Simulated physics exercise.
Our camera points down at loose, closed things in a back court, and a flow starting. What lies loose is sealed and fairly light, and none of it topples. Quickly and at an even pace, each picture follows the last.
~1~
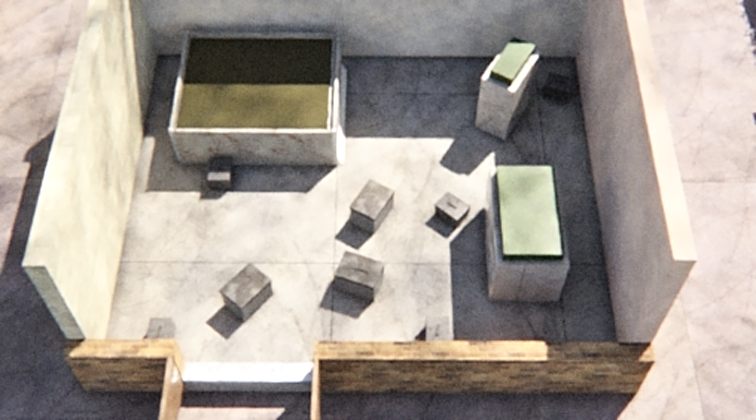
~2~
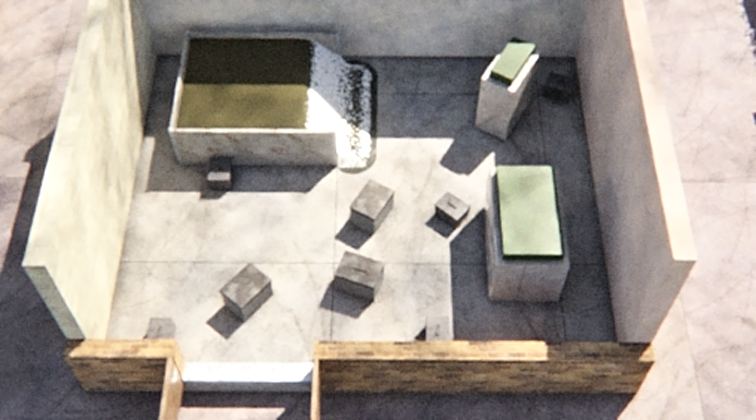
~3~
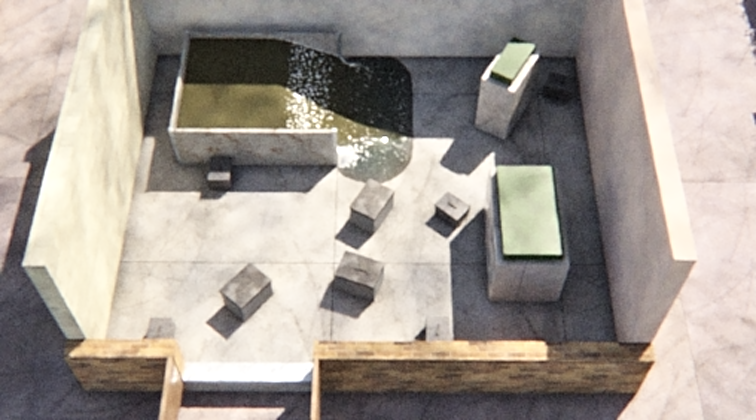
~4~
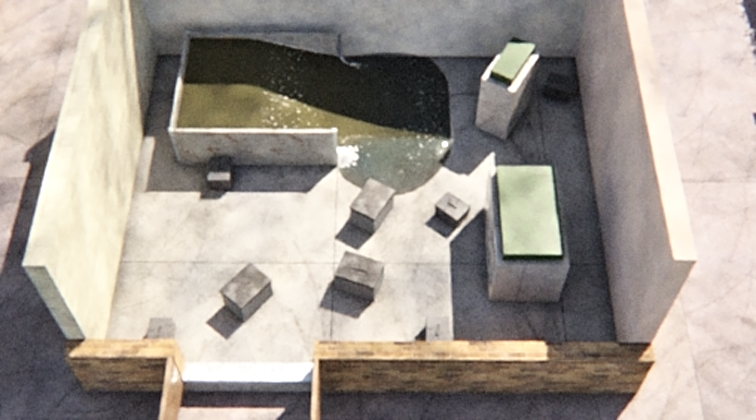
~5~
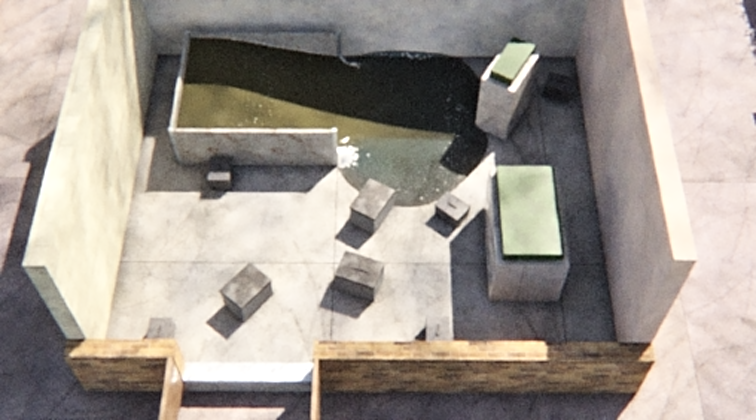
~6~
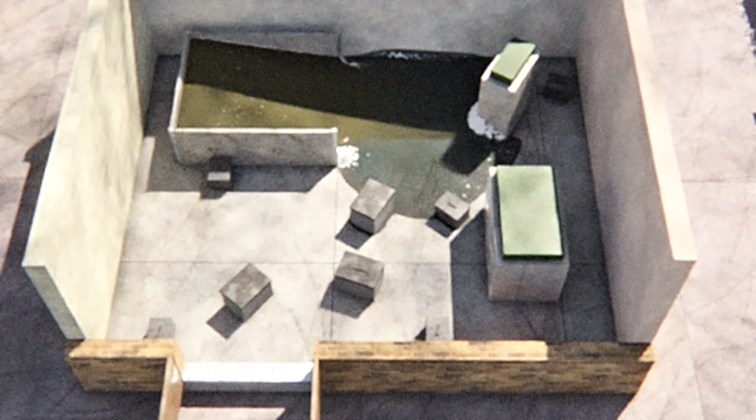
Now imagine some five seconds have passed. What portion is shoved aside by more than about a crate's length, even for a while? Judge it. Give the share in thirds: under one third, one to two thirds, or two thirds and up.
One to two thirds.
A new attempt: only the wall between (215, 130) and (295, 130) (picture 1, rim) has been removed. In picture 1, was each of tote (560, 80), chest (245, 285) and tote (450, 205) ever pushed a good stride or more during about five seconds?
Here is how they go, in order: Fails to go that far, dislodged that far, and fails to go that far.
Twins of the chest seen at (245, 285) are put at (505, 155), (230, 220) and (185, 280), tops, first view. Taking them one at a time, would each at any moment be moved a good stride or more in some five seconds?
Taking them one at a time: Gets driven off, then remains close, then remains close.
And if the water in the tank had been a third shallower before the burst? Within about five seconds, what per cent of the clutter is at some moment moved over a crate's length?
I'd put it near 40 out of a hundred.
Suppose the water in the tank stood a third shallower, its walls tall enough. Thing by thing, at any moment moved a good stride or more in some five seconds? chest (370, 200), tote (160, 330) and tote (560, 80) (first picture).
Taking them as listed, the first came up short, the second came up short and the third did it.
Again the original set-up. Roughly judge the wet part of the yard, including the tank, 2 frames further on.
Estimate: Near 40 %.
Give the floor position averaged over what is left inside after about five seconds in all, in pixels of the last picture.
That averages to about (289, 267) on the floor.
A moment on, 0 of 8 are well off their spots; 0 afloat.
Next, 2 of 8 are well off their spots; 0 afloat.
Later, 3 of 8 are well off their spots; 1 afloat.
In the end, 5 of 8 are well off their spots, and 5 have been at some point; 4 afloat.
